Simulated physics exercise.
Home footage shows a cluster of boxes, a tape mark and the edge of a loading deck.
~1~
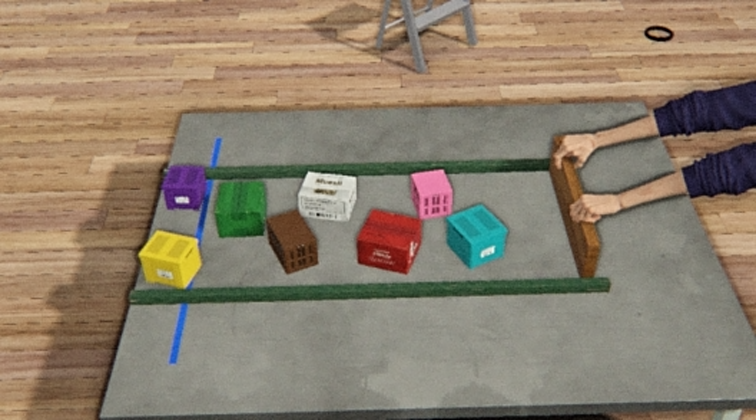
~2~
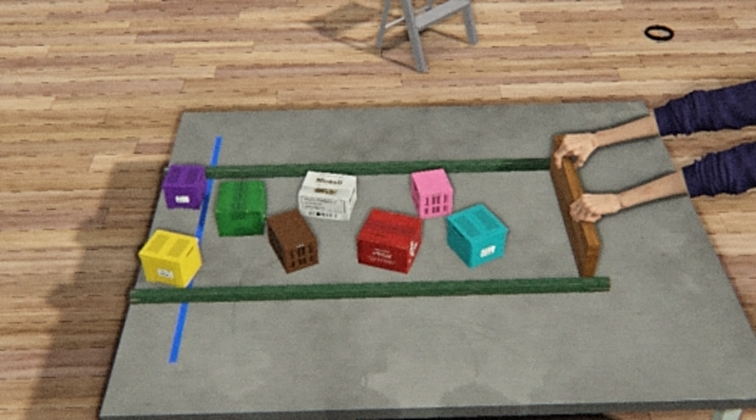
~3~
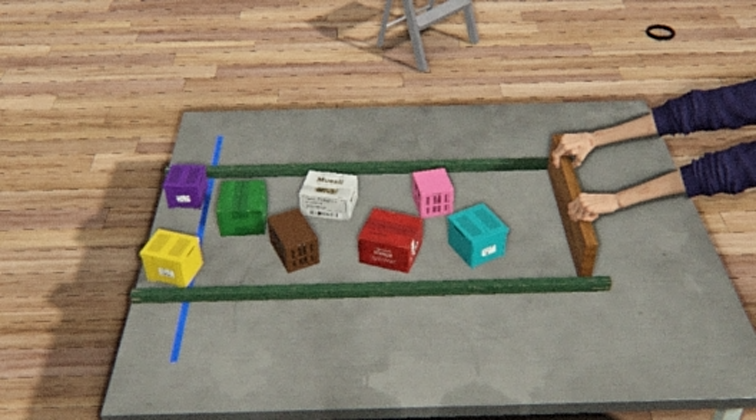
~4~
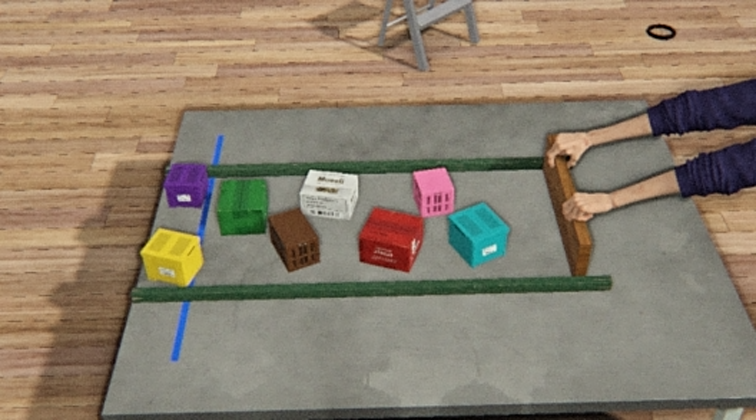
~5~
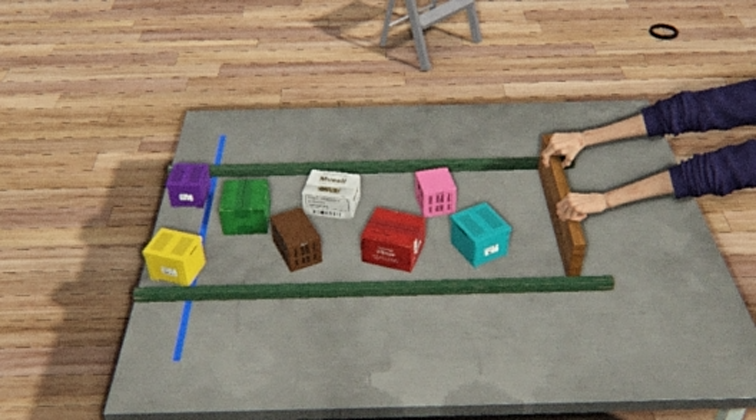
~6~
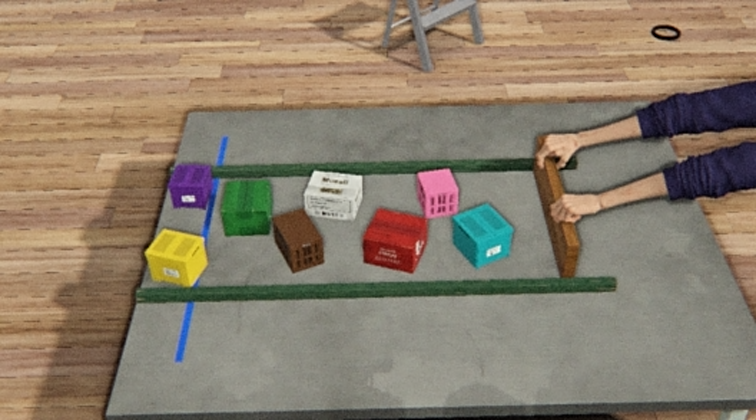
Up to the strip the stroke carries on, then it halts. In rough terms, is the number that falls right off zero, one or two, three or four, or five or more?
The tally of those that come down is above four.
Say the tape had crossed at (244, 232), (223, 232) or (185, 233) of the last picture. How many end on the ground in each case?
You'd get 4, then 4, then 6.
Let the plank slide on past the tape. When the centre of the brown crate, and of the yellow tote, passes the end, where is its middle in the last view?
The middle is at (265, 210) when it's the brown crate, and at (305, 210) when it's the yellow tote.
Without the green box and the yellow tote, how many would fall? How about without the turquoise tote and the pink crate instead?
4, then 4.
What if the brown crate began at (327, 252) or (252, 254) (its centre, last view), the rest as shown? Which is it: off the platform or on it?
First it does not stay, second it does not stay.
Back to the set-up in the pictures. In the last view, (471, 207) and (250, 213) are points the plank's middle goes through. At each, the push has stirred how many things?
The count reaches 1 first and 8 second.
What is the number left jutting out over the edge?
It comes to 0.
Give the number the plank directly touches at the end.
At rest, 2 are in contact.
Soon after, none off yet; purple tote at rest near (192, 187); yellow tote at rest near (178, 259); green box at rest near (248, 208).
Then, none off yet; purple tote moved a little near (187, 186); yellow tote moved a little near (163, 261); green box moved about its own width near (218, 209).
At rest, the number that fall off is five or more; fallen, red parcel, white box, brown crate, green box, yellow tote and purple tote.
